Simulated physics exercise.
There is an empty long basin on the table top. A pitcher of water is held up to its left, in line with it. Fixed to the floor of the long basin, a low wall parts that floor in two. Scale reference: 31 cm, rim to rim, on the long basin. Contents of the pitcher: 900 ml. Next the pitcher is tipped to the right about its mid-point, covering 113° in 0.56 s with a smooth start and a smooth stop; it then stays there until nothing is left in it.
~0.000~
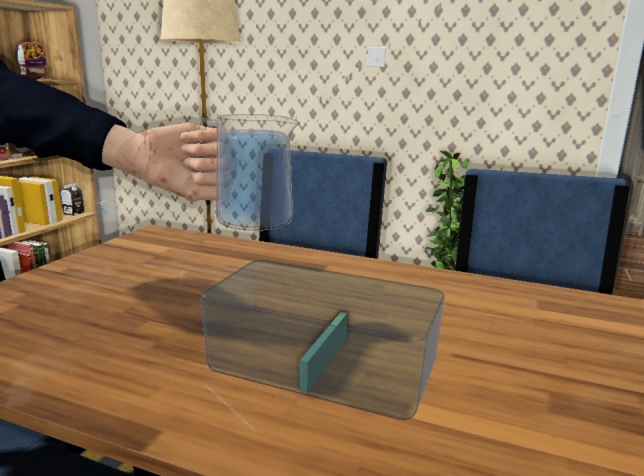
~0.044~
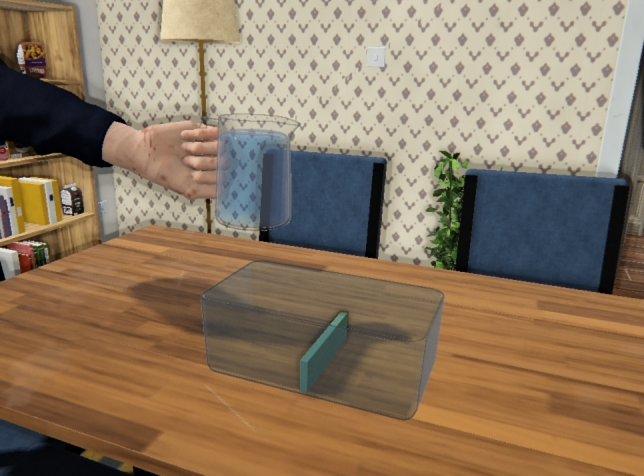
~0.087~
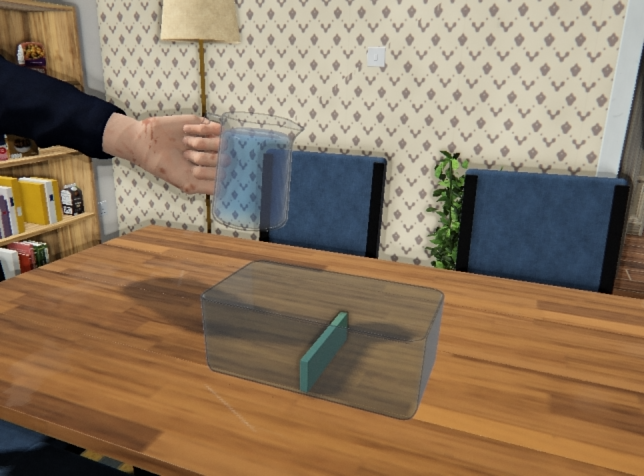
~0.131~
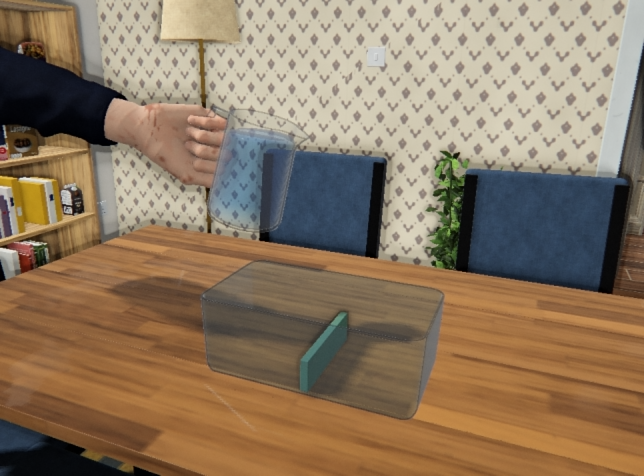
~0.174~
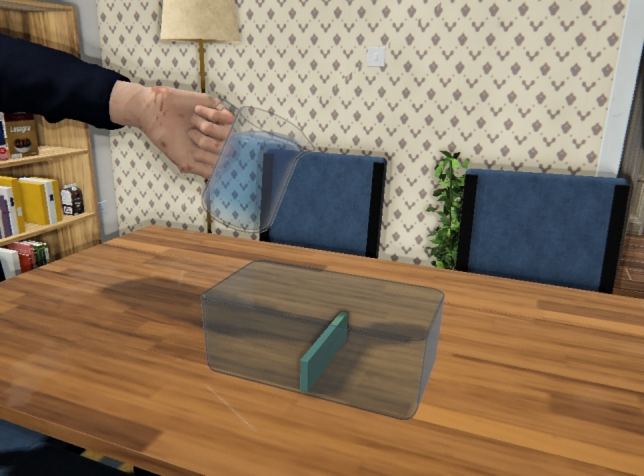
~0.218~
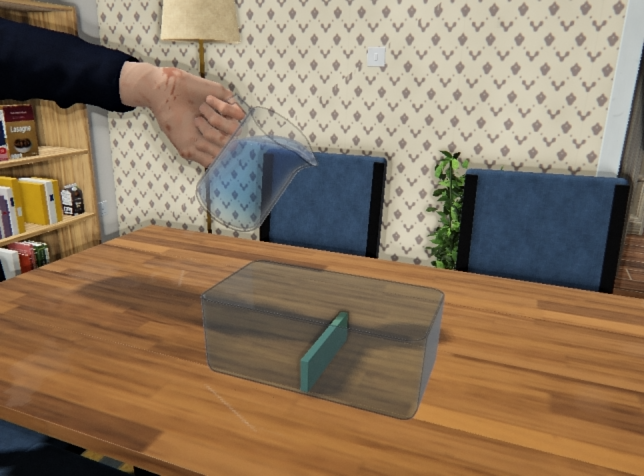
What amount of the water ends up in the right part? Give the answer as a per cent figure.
87 %.
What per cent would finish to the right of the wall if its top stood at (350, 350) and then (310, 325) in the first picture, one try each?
Around 40 and 95 percent, in that order.
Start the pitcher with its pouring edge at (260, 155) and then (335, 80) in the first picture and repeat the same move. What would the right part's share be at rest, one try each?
Roughly 5 per cent the first time and 60 per cent the second.
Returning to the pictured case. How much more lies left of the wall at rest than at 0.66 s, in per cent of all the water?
I'd put it at some 4 percent.
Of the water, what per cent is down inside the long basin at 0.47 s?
I'd put it near 12 percent.
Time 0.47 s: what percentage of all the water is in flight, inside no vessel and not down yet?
Roughly 26 percent.
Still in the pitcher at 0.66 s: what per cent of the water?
18 per cent or so.
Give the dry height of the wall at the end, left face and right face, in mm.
For the left, around 46 mm; for the right, around 14 mm.
After 0.47 s the tilt is 106° and 63 per cent is still to pour, 0 is left of the wall and 11 right of it.
After 0.66 s the tilt is 113° and 19 per cent is still to pour, 5 is left of the wall and 53 right of it.
After 0.85 s the tilt is 113° and 3 per cent is still to pour, 6 is left of the wall and 80 right of it.
After 1.06 s the tilt is 113° and 0 per cent is still to pour, 8 is left of the wall and 87 right of it.
In the end 9 per cent lies left of the wall, 87 right of it and 5 outside.
